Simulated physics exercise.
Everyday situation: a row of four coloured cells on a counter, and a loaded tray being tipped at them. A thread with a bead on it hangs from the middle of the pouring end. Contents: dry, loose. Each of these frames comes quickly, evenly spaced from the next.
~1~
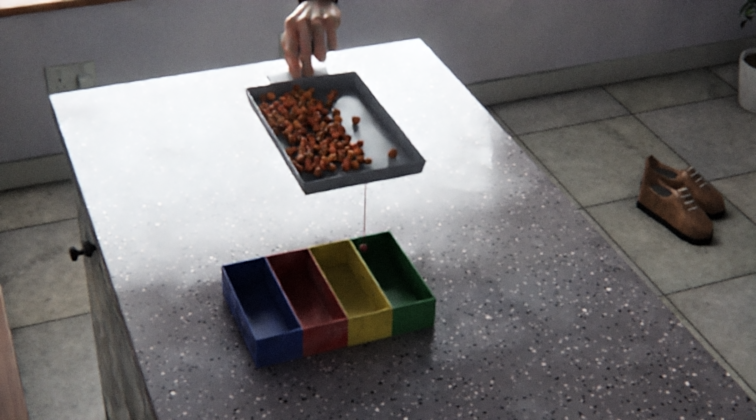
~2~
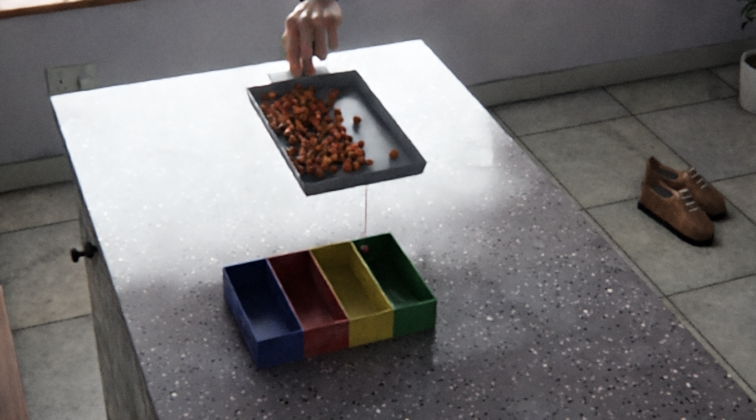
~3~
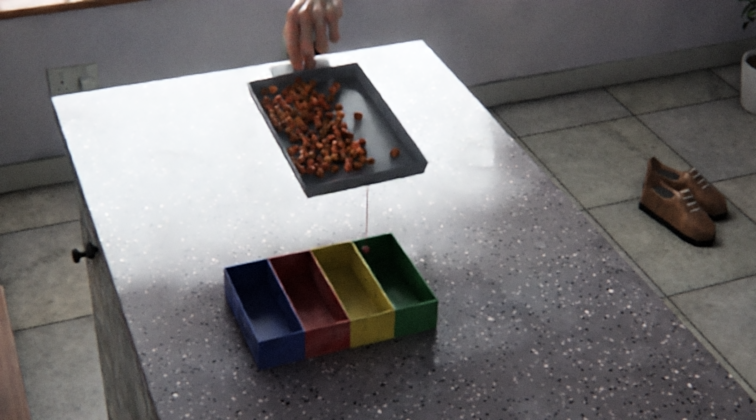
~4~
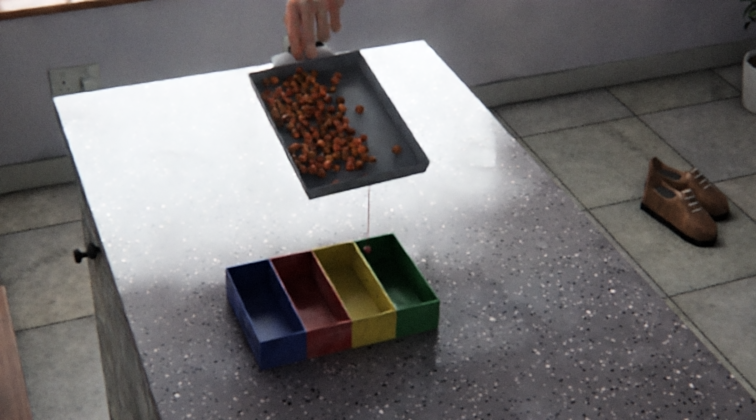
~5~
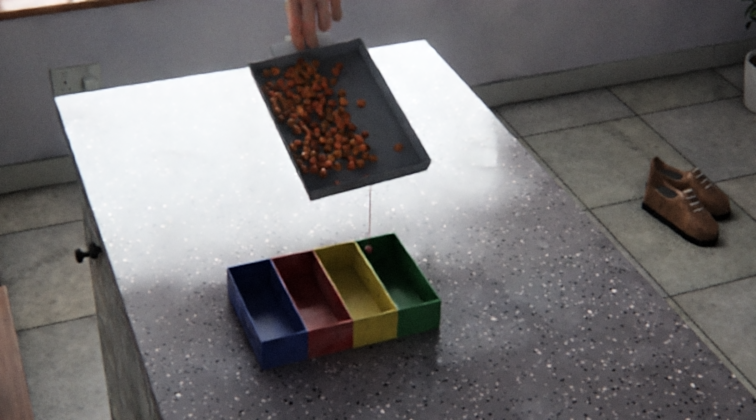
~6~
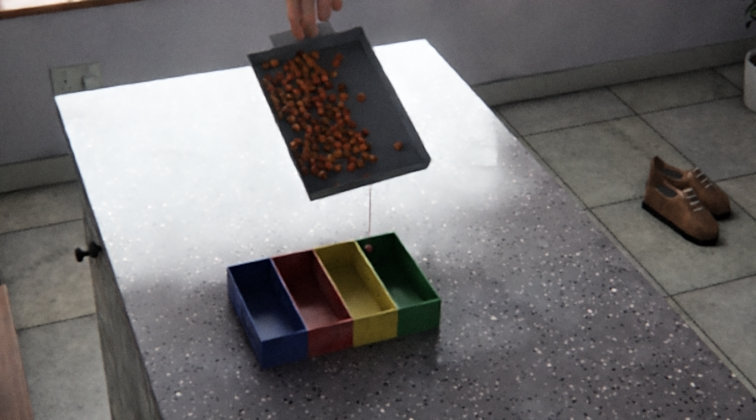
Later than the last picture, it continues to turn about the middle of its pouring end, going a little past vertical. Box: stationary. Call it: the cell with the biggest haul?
The red compartment.
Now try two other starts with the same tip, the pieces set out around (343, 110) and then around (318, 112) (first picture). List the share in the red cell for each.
Roughly 60 per cent, then roughly 50 per cent.
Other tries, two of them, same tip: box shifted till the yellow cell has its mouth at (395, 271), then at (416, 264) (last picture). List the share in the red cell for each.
Close to 40 in a hundred, then close to 10 in a hundred.
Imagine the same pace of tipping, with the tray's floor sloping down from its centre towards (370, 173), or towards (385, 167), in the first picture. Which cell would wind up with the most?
First try: The green cell; second try: Green.
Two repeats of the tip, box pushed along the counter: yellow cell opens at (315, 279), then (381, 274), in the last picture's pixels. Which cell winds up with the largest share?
First try: The cell in yellow. Second try: The red one.
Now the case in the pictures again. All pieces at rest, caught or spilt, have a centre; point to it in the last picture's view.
Near pixel (327, 316).
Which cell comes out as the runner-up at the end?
Next after the leader comes yellow.
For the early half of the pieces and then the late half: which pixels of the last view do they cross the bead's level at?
Near (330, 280) to start, and near (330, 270) afterwards.
Just after the last frame, tray tipped steeply; every one on the tray.
A moment on, tray tipped right over; roughly half on the tray; roughly a quarter in the red cell; about a tenth in the yellow cell; just a few in the blue cell; roughly a quarter falling or outside the box.
Further on, tray tipped past a quarter turn; roughly half in the red cell; roughly a third in the yellow cell; just a few in the green cell; just a few in the blue cell; just a few falling or outside the box.
When it is over, tray tipped past a quarter turn; roughly half in the red cell; roughly a third in the yellow cell; just a few in the green cell; just a few in the blue cell; just a few outside the box.
